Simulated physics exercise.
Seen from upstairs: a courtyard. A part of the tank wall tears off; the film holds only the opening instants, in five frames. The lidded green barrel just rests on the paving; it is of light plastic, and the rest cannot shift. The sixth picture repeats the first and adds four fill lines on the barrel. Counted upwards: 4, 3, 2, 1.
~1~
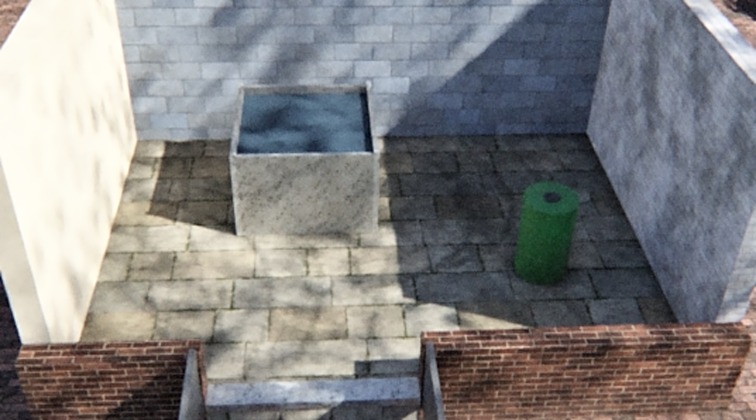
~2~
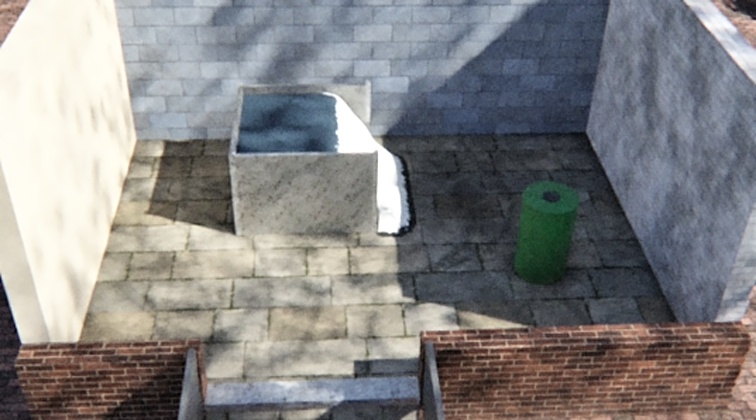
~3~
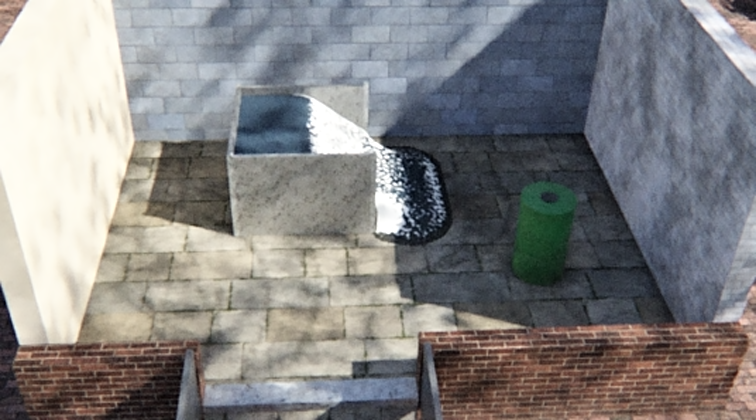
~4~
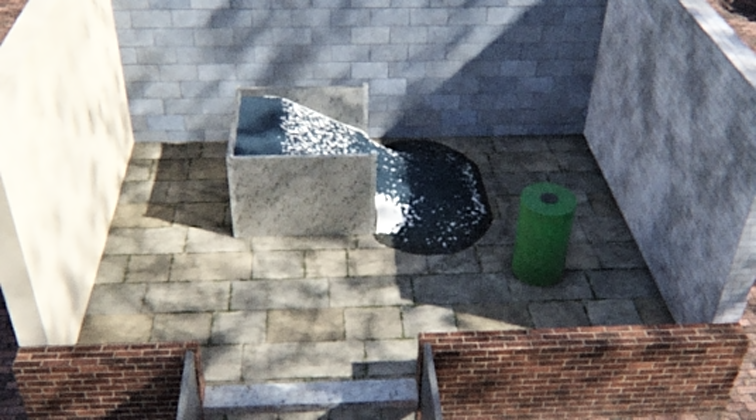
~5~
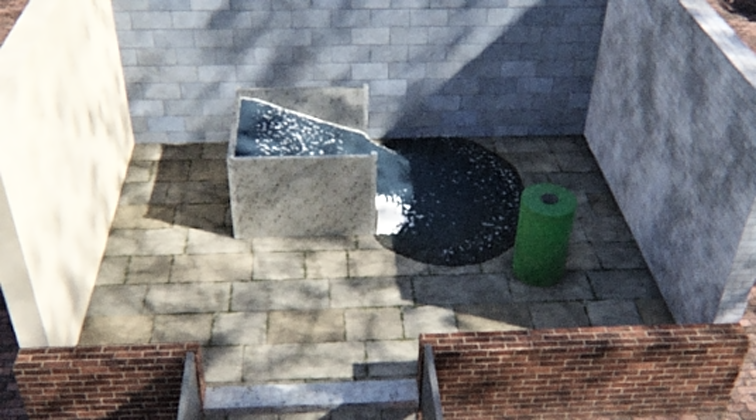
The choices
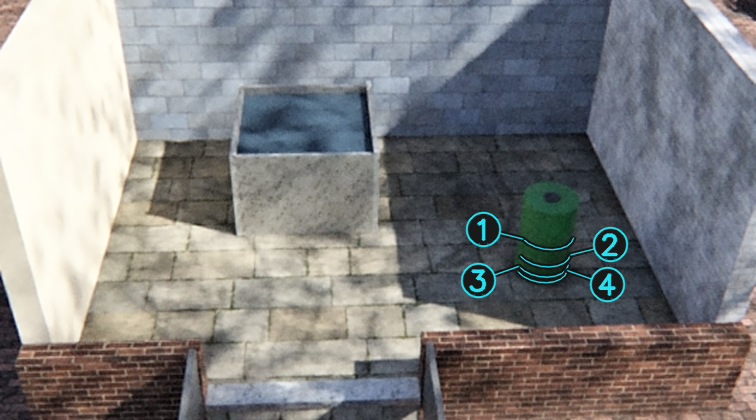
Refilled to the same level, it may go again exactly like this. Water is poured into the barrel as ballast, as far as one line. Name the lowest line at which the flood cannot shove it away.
Level 1 just does it.
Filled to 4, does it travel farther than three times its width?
Yes, it does.
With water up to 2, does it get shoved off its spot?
Yes, it does.
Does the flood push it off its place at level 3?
Yes.
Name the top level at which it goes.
2 it is.
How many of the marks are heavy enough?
One.
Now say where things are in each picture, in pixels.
In the first picture, lid of the green barrel at (552, 197); tank full, its middle at (305, 124); open gate at (312, 339).
In the second picture, 3 % of the ground wet, in view closest to the barrel at (400, 226).
In the third picture, 7 % of the ground wet, in view closest to the barrel at (444, 221).
In the fourth picture, 11 % of the ground wet, in view closest to the barrel at (466, 239).
In the fifth picture, lid of the green barrel at (549, 199); 17 % of the ground wet, in view closest to the barrel at (504, 243).
On the marked copy, 1 at (552, 249); 2 at (549, 266); 3 at (547, 277); 4 at (546, 282); from the bottom up 4, 3, 2, 1.
Choosing 1, it does not move.
Choosing 2, it is pushed about half its own width away.
Choosing 3, it is pushed about 5 times its own width away.
Choosing 4, it is pushed about 6 times its own width away.
